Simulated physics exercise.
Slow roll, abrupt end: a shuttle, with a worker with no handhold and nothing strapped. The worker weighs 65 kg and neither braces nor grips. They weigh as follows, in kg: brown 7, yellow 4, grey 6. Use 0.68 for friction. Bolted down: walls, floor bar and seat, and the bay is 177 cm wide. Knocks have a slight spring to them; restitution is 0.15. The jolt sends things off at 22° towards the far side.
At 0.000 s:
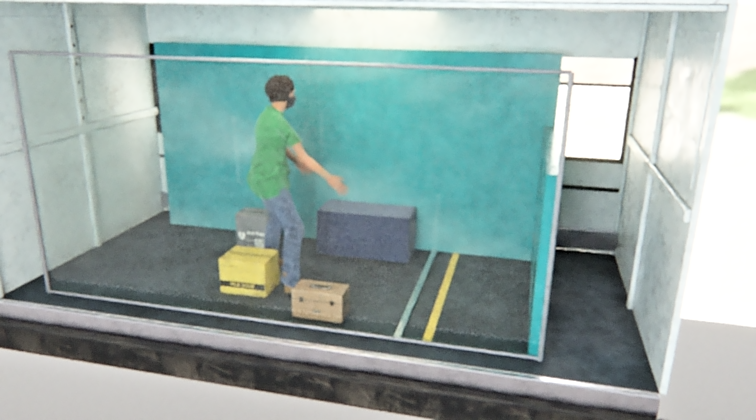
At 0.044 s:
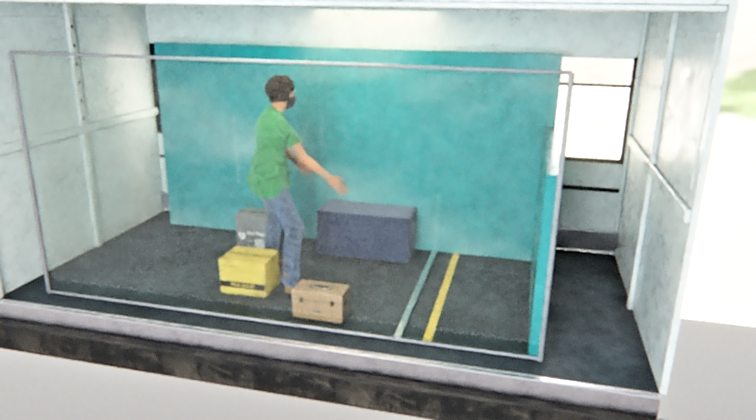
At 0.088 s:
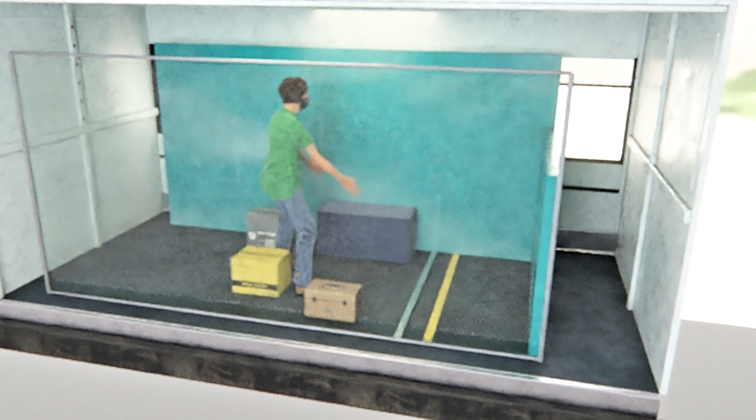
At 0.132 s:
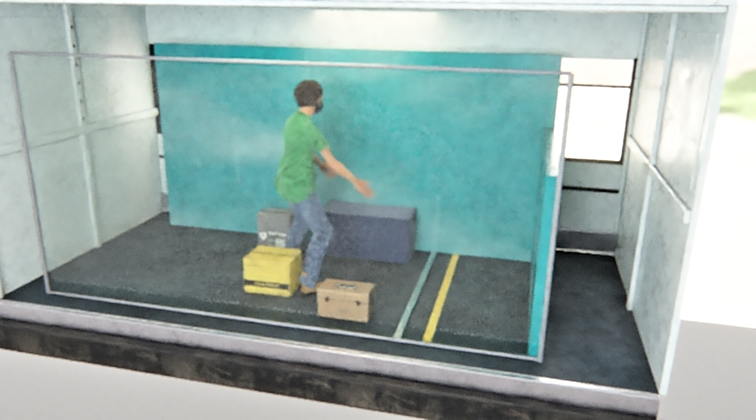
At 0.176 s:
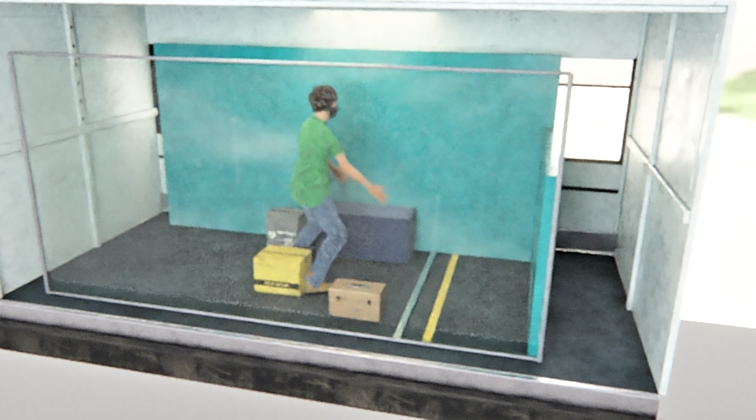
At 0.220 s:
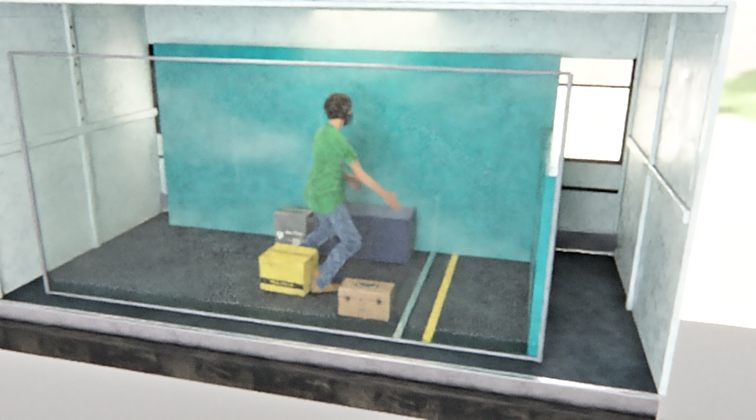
In an open-fronted bay, a worker in green and the cartons around his feet sliding right together, his knees bending deeper.
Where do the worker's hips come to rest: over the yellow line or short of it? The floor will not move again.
The worker's hips come to rest over the yellow line.
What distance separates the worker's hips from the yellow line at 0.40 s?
Short of it by around 55 cm.
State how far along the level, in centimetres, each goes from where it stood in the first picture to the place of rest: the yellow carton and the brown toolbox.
Roughly: Yellow carton 45; brown toolbox 45.
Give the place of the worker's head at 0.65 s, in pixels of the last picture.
Near pixel (486, 214).
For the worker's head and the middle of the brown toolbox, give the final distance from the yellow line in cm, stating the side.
Worker's head 50 past, brown toolbox 40 short.
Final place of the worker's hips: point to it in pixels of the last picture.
It finishes near pixel (479, 274) of the last view.
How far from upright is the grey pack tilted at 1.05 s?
Tilt: Around 0°.
After 0.40 s the worker's hips are 53 cm short of the yellow line, near (384, 236) in the last picture's view.
After 0.65 s the worker's hips are 3 cm short of the yellow line, near (443, 256) in the last picture's view.
After 1.05 s the worker's hips are 27 cm past the yellow line, near (479, 273) in the last picture's view; the yellow carton 118 cm short of the yellow line, tilted 0°.
When all is still (1.6 s), brown toolbox stops short of the yellow line; yellow carton stops short of the yellow line; grey pack stops short of the yellow line; worker's hips cross the yellow line; worker's head crosses the yellow line.
